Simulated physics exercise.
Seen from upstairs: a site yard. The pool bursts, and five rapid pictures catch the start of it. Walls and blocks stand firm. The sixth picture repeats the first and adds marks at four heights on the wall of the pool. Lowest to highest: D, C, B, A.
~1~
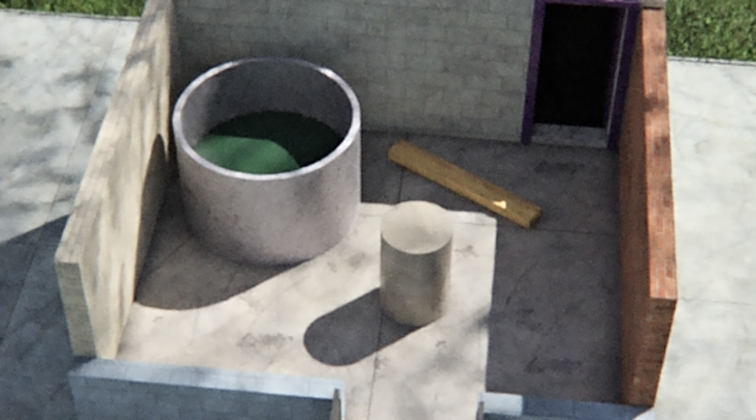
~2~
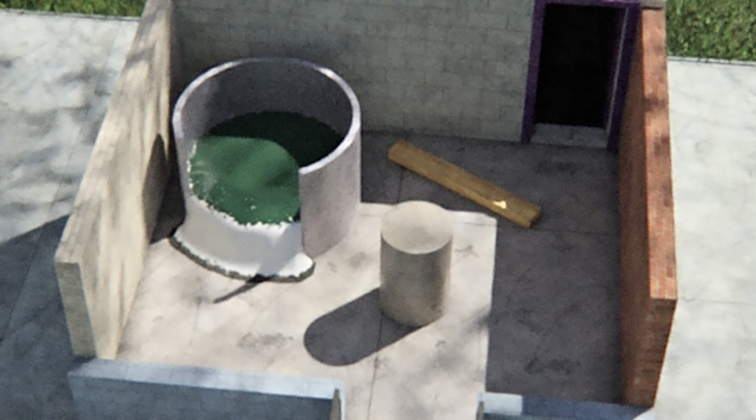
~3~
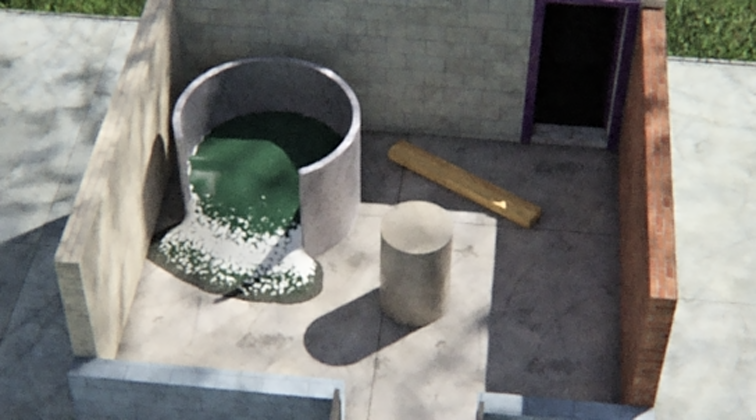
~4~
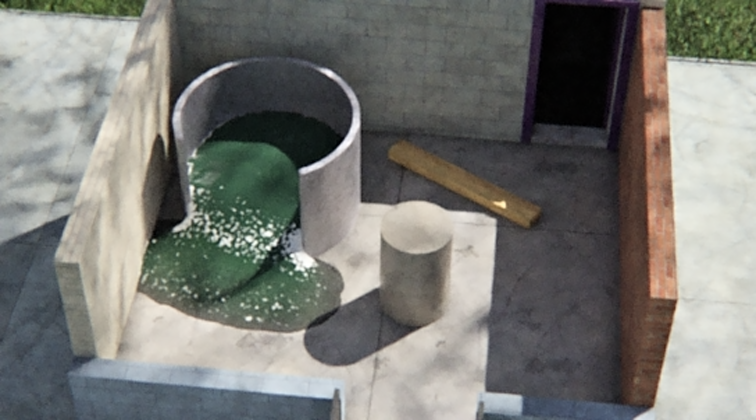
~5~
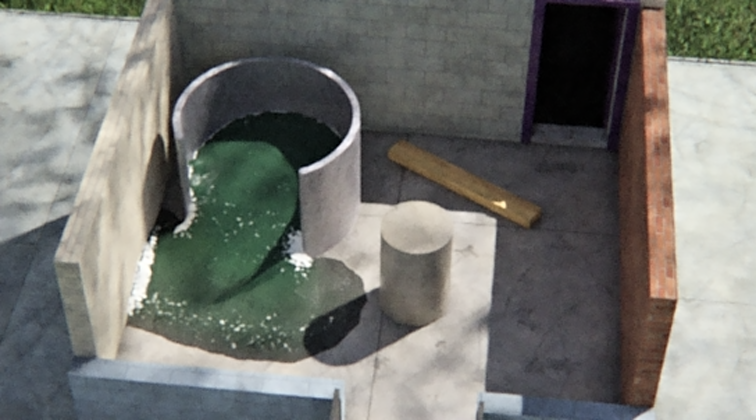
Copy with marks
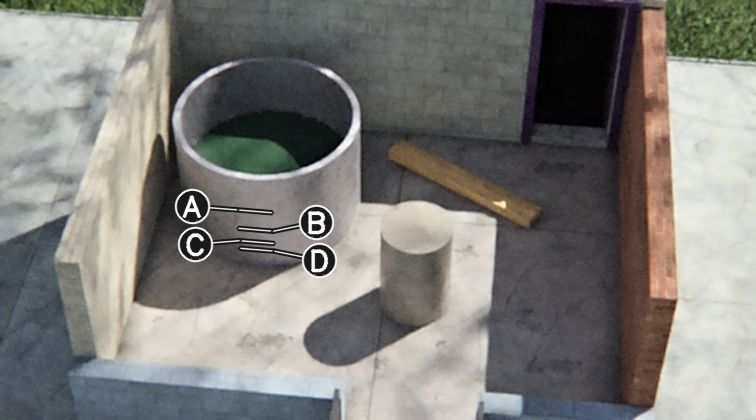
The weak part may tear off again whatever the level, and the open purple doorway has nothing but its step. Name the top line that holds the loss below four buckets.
Use mark B.
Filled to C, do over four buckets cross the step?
No, that is safe.
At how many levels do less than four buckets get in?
Three of the four.
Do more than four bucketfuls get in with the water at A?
Yes, it does.
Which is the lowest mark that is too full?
A it is.
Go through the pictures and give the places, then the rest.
The first picture shows water in the pool at rest, its middle at (270, 166); foot of the purple doorway at (568, 145); open gate at (411, 383).
The second picture shows front seen at (310, 263), 2 % of the ground wet.
The third picture shows front seen at (310, 292), 6 % of the ground wet.
The fourth picture shows front seen at (324, 310), 11 % of the ground wet.
The fifth picture shows front seen at (134, 320), 17 % of the ground wet.
On the marked copy, A at (254, 211); B at (255, 229); C at (256, 242); D at (257, 249); from the bottom up D, C, B, A.
With A, about 11 bucketfuls get in.
With B, a bucket or two gets in.
With C, nothing gets over.
With D, nothing gets over.
